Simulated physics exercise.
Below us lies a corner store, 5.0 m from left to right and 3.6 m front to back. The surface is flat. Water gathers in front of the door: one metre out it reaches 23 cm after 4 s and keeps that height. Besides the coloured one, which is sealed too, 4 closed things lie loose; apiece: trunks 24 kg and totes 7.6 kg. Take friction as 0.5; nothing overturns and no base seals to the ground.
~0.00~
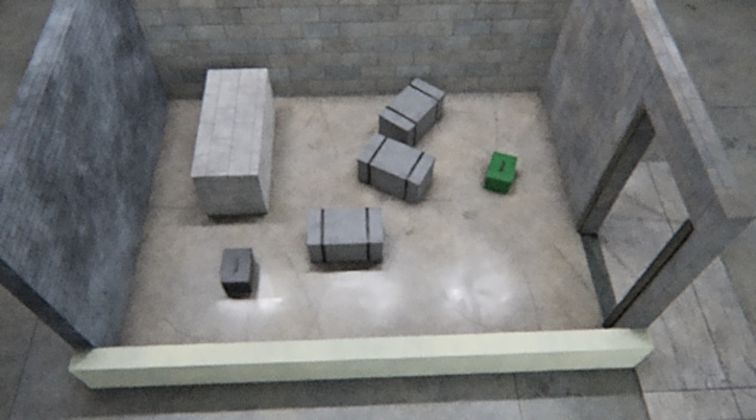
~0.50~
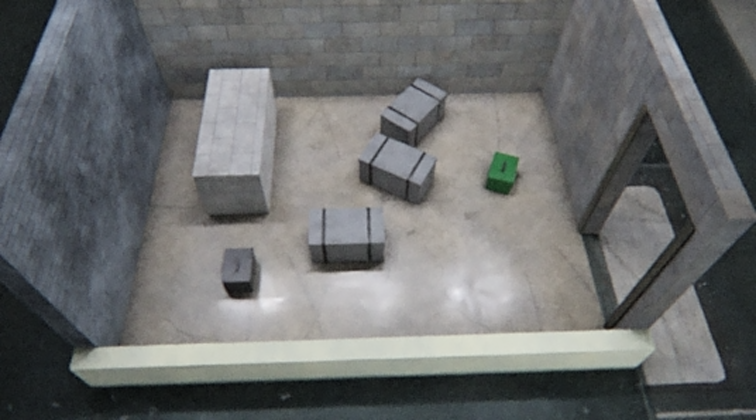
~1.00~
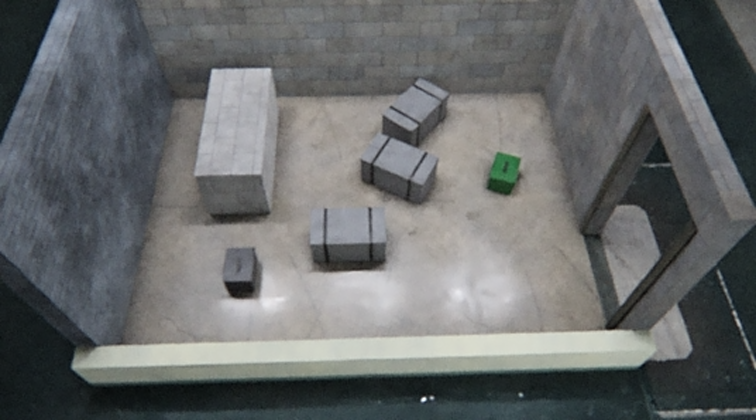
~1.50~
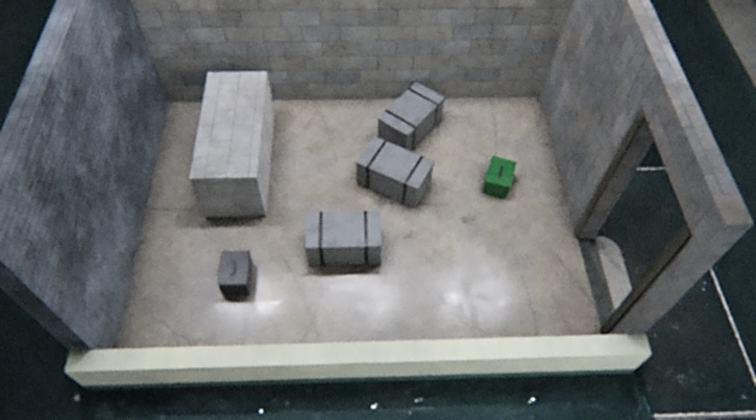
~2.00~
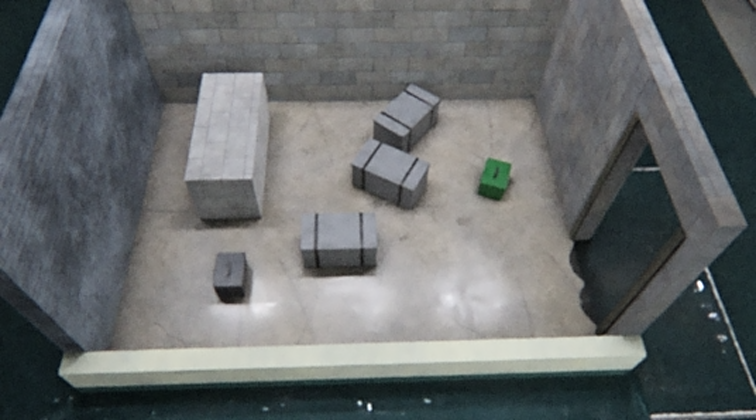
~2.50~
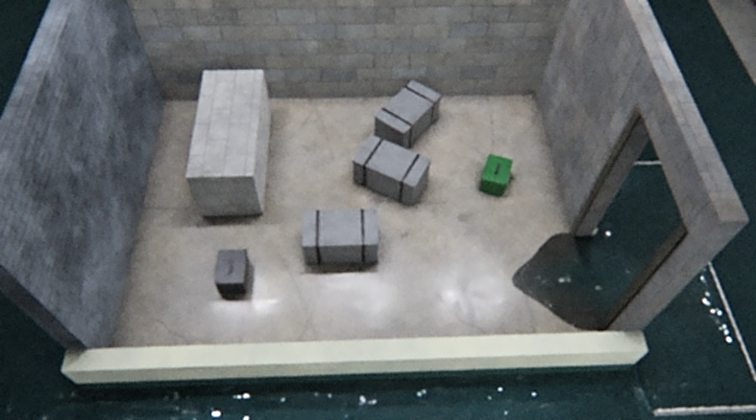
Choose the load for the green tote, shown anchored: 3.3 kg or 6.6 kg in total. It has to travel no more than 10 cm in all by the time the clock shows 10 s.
For it, only the larger load is enough.
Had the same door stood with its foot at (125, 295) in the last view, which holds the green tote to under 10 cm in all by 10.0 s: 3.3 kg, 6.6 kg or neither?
Then neither load is enough.
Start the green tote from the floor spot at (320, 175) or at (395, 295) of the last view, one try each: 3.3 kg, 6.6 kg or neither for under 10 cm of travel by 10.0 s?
In turn: Neither is enough; neither is enough.
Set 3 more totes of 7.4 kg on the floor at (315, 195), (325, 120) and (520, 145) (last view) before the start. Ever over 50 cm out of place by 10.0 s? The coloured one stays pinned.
In turn: Past it, short of it, short of it.
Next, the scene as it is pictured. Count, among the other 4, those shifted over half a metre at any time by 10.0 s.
I count 2.
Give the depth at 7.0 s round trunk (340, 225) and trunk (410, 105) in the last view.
About 6 and 2 cm.
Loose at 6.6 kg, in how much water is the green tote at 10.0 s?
Roughly 3 cm.
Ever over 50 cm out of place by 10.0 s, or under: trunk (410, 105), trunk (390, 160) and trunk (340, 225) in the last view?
In that order: Under, less, past it.
After 3.5 s the green tote would be 0 cm from its start with 3.3 kg and 0 cm from its start with 6.6 kg; 0 cm of water round it then.
After 4.5 s the green tote would be 0 cm from its start with 3.3 kg and 0 cm from its start with 6.6 kg; 1 cm of water round it then.
After 7.0 s the green tote would be 12 cm from its start with 3.3 kg and 0 cm from its start with 6.6 kg; 2 cm of water round it then.
After 10.0 s the green tote would be 26 cm from its start with 3.3 kg and 0 cm from its start with 6.6 kg; 3 cm of water round it then.
